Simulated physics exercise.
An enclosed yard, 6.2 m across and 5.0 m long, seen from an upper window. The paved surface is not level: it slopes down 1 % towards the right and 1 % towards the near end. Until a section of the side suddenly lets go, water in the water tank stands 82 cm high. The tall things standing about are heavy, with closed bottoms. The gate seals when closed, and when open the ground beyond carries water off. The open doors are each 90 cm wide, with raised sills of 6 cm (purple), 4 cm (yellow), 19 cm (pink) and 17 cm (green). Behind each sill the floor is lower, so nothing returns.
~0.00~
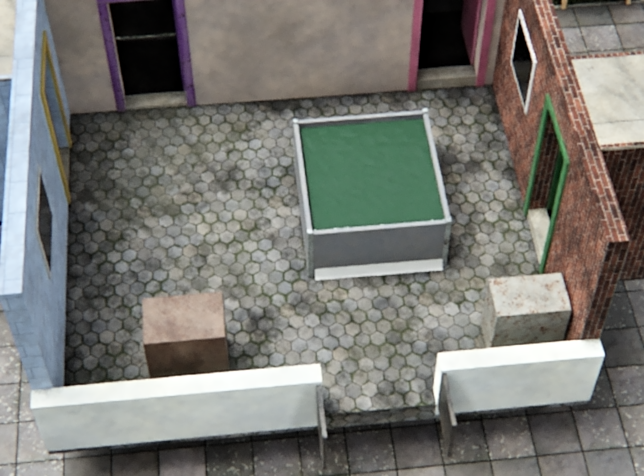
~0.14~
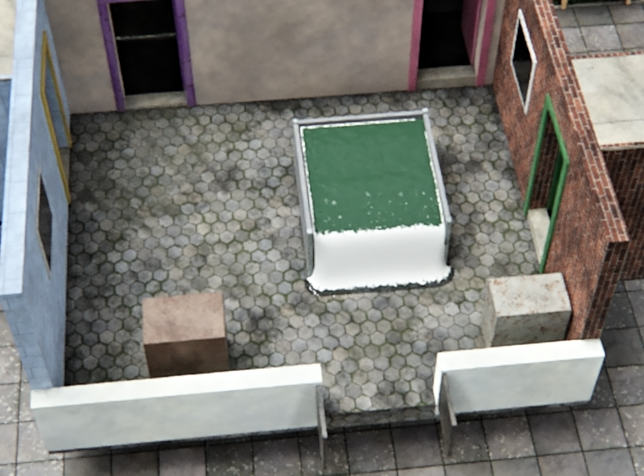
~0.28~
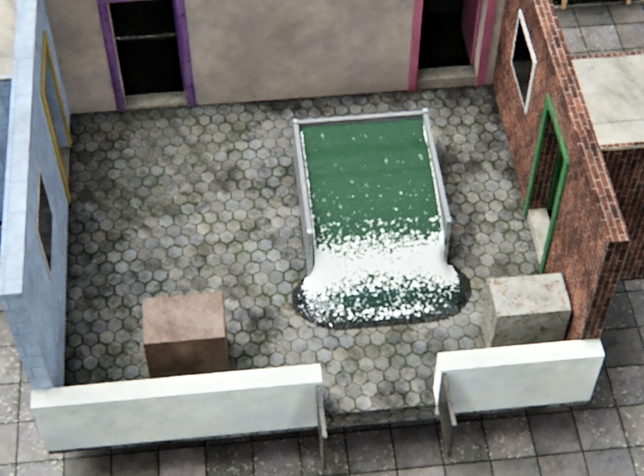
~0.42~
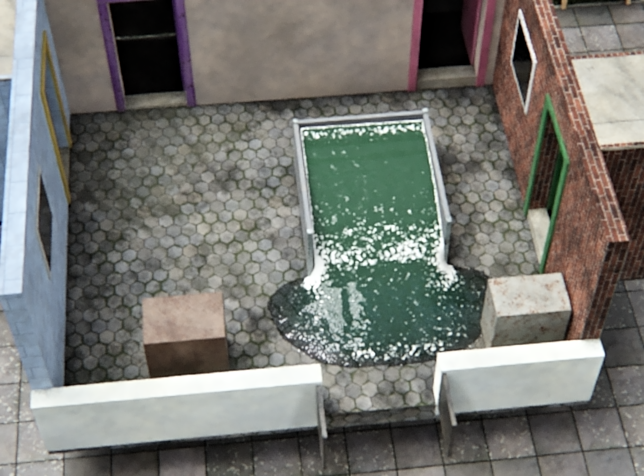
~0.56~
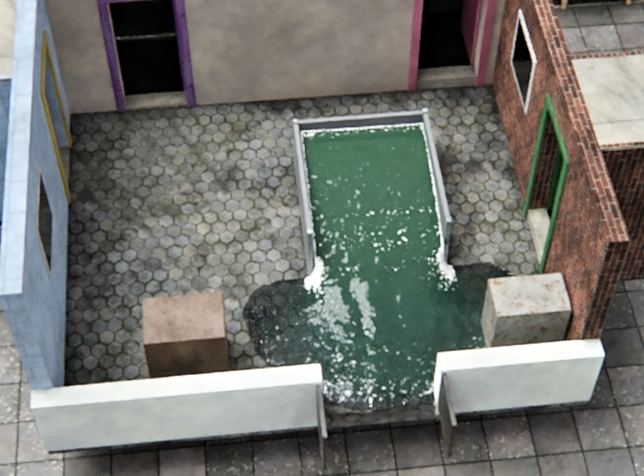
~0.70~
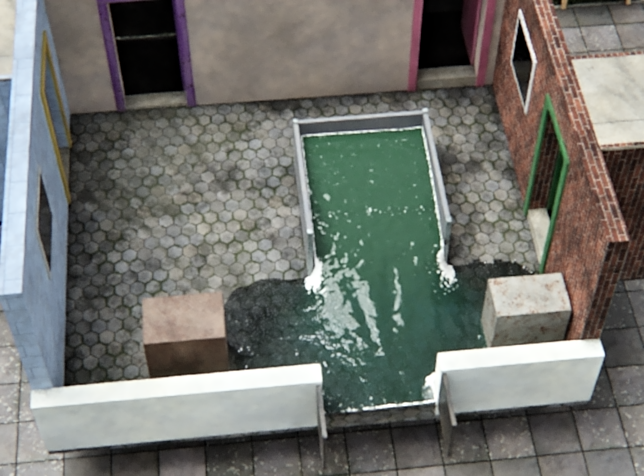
Green water bursts from the tank's near side, spreads across the paving and pours through the gap.
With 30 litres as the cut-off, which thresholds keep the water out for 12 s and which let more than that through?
At the end, the purple door falls short of the limit. The yellow door falls short of the limit. The pink door falls short of the limit. The green door falls short of the limit.
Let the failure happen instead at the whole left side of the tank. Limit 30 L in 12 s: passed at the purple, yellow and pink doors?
Then: Purple beyond it, yellow beyond it, pink short of it.
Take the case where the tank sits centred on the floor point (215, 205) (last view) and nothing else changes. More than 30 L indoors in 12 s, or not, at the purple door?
Then purple overshoots.
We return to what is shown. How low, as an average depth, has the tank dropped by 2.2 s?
The average depth is around 20 cm.
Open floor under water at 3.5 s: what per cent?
Near 55 per cent is wet.
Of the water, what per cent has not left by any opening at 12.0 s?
Near 42 in a hundred is still there.
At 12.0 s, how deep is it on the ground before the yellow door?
The mean depth is around 3.5 cm.
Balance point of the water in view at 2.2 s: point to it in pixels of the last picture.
Its balance point lies near (383, 298).
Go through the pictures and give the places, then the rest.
In the first picture, the water tank at (370, 174) is whole and still, 82 cm deep.
In the second picture, the front is at (309, 281), 0.9 m from the gap at (378, 252); 0.4 m2 of floor is under water; 82 cm left at the back of the water tank.
In the third picture, the front is at (464, 295), 1.2 m from the gap at (378, 256); 1.5 m2 of floor is under water; 80 cm left at the back of the water tank.
In the fourth picture, the front is at a hidden place, 1.6 m from the gap at (377, 257); 3.1 m2 of floor is under water; 72 cm left at the back of the water tank.
In the fifth picture, water pours out at (377, 258) and has run 2.1 m, to a hidden place; typically 9 cm deep outside, 70 cm at the water tank's back.
In the sixth picture, water pours out at (377, 259) and has run 2.4 m, to a hidden place; typically 10 cm deep outside, 68 cm at the water tank's back.
After 1.4 s water covers 25 % of the floor and is deepest (50 cm) near (564, 375); purple door not reached, yellow door not reached, pink door not reached, green door not reached.
After 2.2 s water covers 35 % of the floor and is deepest (52 cm) near (564, 375); purple door not reached, yellow door not reached, pink door not reached, green door 5 cm at the sill, 0 L in.
After 3.5 s water covers 55 % of the floor and is deepest (23 cm) near (564, 375); purple door not reached, yellow door not reached, pink door not reached, green door 10 cm at the sill, 0 L in.
After 7.0 s water covers 95 % of the floor and is deepest (10 cm) near (550, 377); purple door 3 cm at the sill, 0 L in, yellow door 1 cm at the sill, 0 L in, pink door 7 cm at the sill, 0 L in, green door 6 cm at the sill, 0 L in.
After 12.0 s water covers 90 % of the floor and is deepest (8 cm) near (542, 292); purple door 2 cm at the sill, 0 L in, yellow door 3 cm at the sill, 0 L in, pink door 5 cm at the sill, 0 L in, green door 6 cm at the sill, 0 L in.
